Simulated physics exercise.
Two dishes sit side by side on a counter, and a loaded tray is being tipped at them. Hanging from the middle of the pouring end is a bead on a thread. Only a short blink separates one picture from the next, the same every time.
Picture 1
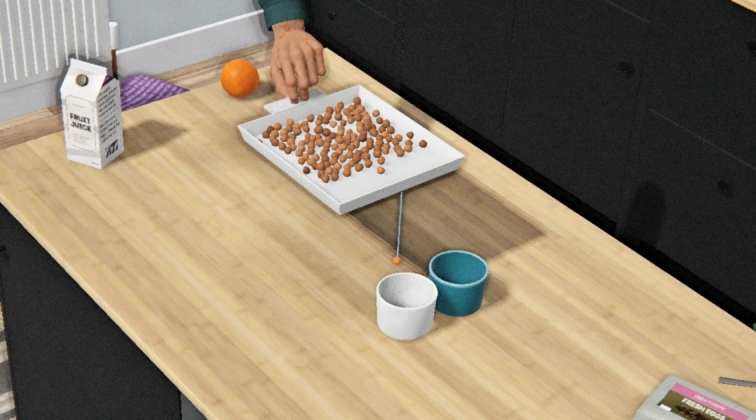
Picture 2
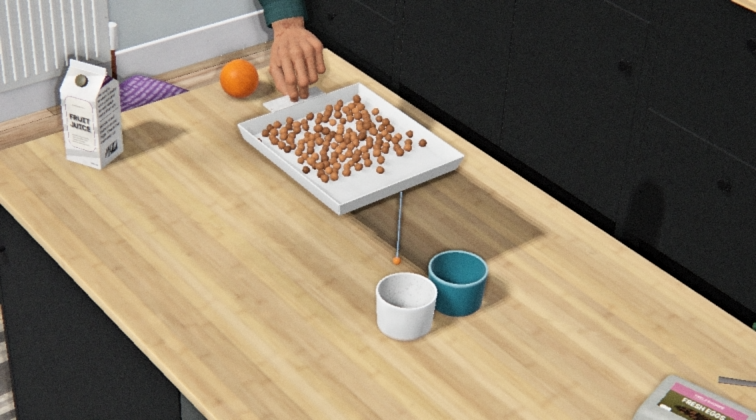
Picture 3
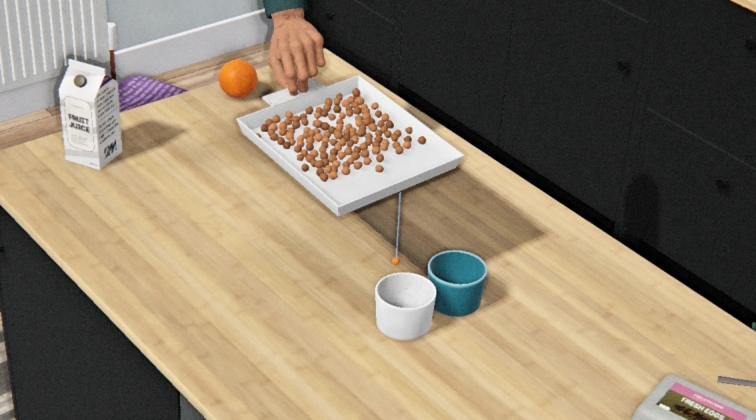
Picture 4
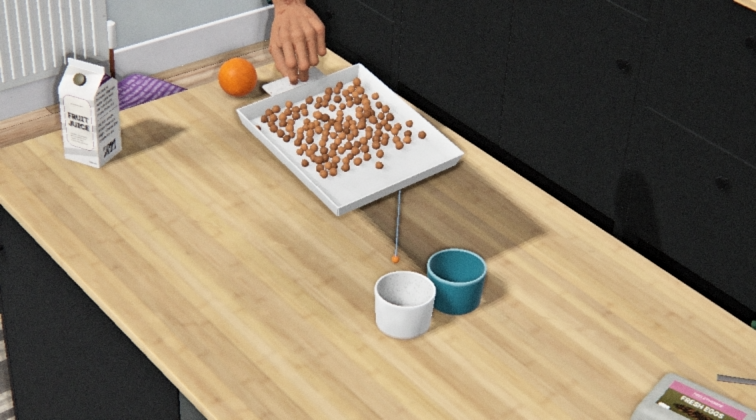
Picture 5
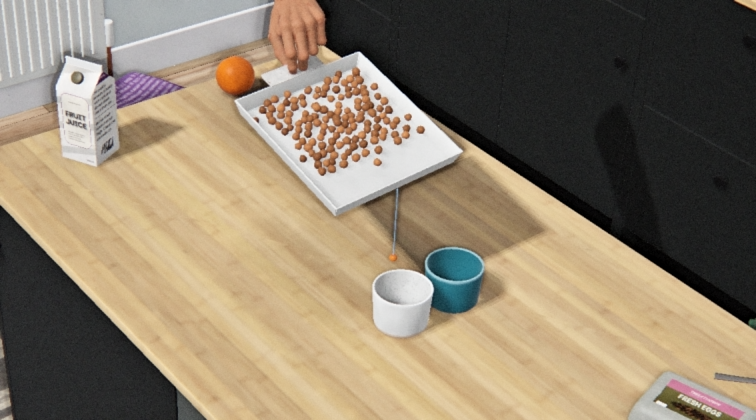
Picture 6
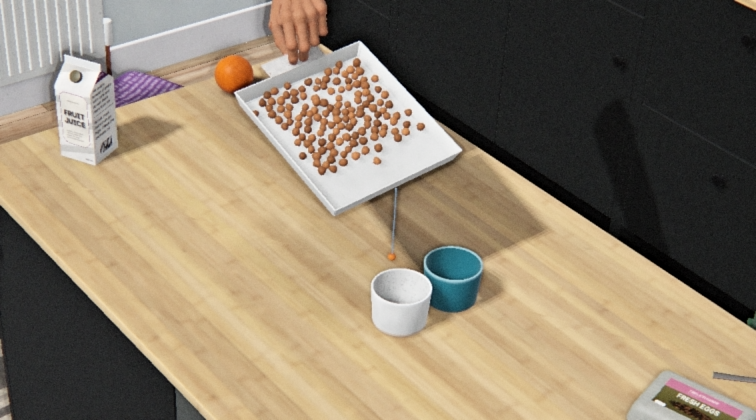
Hand gradually tilting a white tray of hazelnuts above a wooden counter, with white and teal dishes side by side below.
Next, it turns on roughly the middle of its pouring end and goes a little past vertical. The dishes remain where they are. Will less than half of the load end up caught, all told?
Yes, only the minority of it is caught.
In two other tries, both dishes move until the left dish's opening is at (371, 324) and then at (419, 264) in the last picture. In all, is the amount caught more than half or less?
First try: A minority; second try: A minority.
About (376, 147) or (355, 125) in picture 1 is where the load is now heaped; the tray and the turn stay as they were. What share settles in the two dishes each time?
Close to 30 and close to 30 per cent.
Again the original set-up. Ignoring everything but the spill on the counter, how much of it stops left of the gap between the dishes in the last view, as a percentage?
Roughly 90 in a hundred.
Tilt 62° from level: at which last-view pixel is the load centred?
Centre estimate: (365, 176).
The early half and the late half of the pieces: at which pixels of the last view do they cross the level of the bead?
First part (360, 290), rest (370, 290).
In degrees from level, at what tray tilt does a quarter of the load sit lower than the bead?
100°.
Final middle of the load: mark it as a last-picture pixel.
I'd mark it at roughly (363, 342).
Shortly afterwards, tray tipped steeply; all but a few on the tray; only a few outside both; only a few in the air.
Next, tray tipped past a quarter turn; near half on the tray; a little in the left dish; only a few in the right dish; a little outside both; near a third in the air.
Some moments later, tray tipped past a quarter turn; near a quarter in the left dish; only a few in the right dish; the bulk outside both.
In the end, tray tipped past a quarter turn; near a quarter in the left dish; only a few in the right dish; the bulk outside both.
